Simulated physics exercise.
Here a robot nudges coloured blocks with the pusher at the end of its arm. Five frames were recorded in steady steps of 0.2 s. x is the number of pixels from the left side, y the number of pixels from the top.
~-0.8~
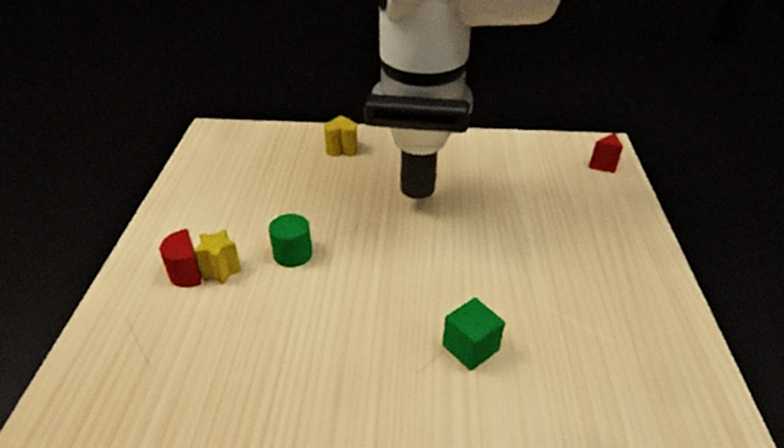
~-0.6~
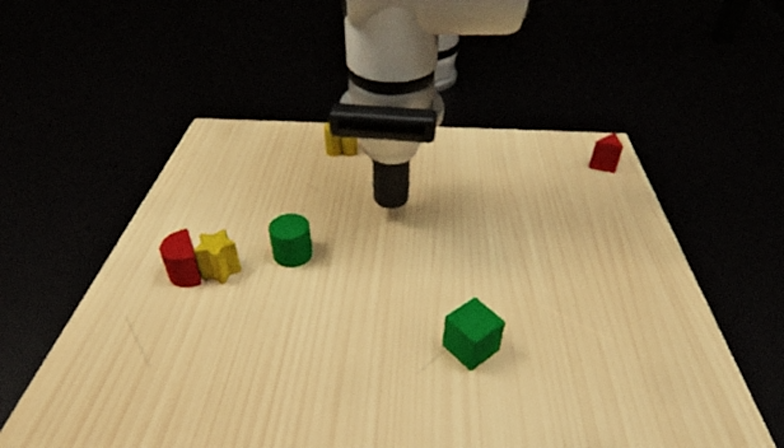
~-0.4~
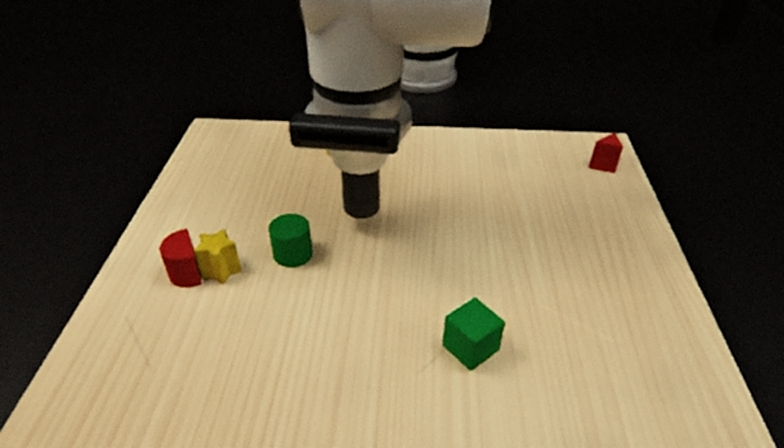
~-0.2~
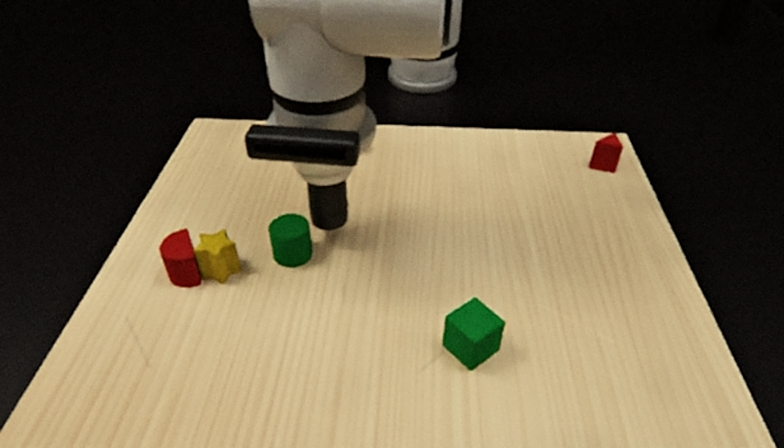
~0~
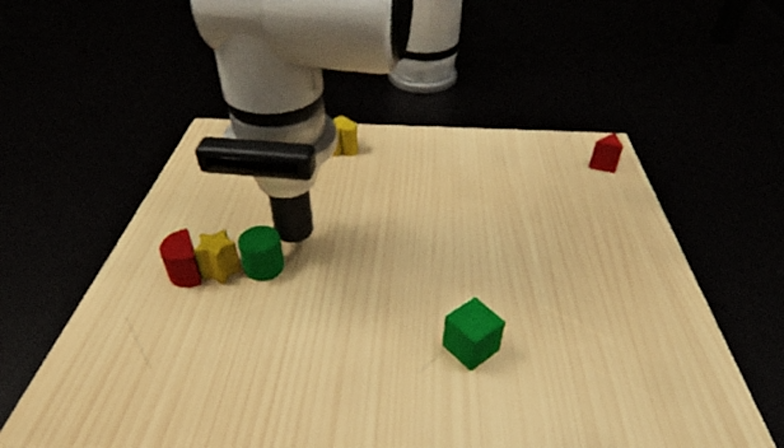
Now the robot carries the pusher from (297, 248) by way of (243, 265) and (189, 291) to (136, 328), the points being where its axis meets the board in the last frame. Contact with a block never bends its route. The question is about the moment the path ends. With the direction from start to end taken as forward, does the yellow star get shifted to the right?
Short answer: No.
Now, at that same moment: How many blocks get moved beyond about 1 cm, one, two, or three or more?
I expect three or more blocks to be moved by more than 1 cm.
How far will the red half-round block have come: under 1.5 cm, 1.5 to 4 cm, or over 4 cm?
Travels 1.5 to 4 cm.
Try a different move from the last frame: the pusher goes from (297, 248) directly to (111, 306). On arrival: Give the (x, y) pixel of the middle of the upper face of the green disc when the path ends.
I'd say the green disc ends with its top centre at (209, 275).
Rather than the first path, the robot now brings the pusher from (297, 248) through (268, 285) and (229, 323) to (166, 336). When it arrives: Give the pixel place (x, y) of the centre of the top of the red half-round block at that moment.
So, by the moment the path ends, you'll find the top centre of the red half-round block at (157, 240).
The first path, step by step. One third of the way, pusher (237, 248); red half-round block (159, 246), turned 50° clockwise; yellow star (181, 260), turned 45° clockwise; green disc (217, 266).
Two thirds of the way, pusher (181, 275); red half-round block (157, 246), turned 60° clockwise; yellow star (143, 283), turned 60° clockwise; green disc (193, 290).
At the end, pusher (128, 310); red half-round block (157, 246), turned 60° clockwise; yellow star (84, 321), turned 65° clockwise; green disc (189, 293).
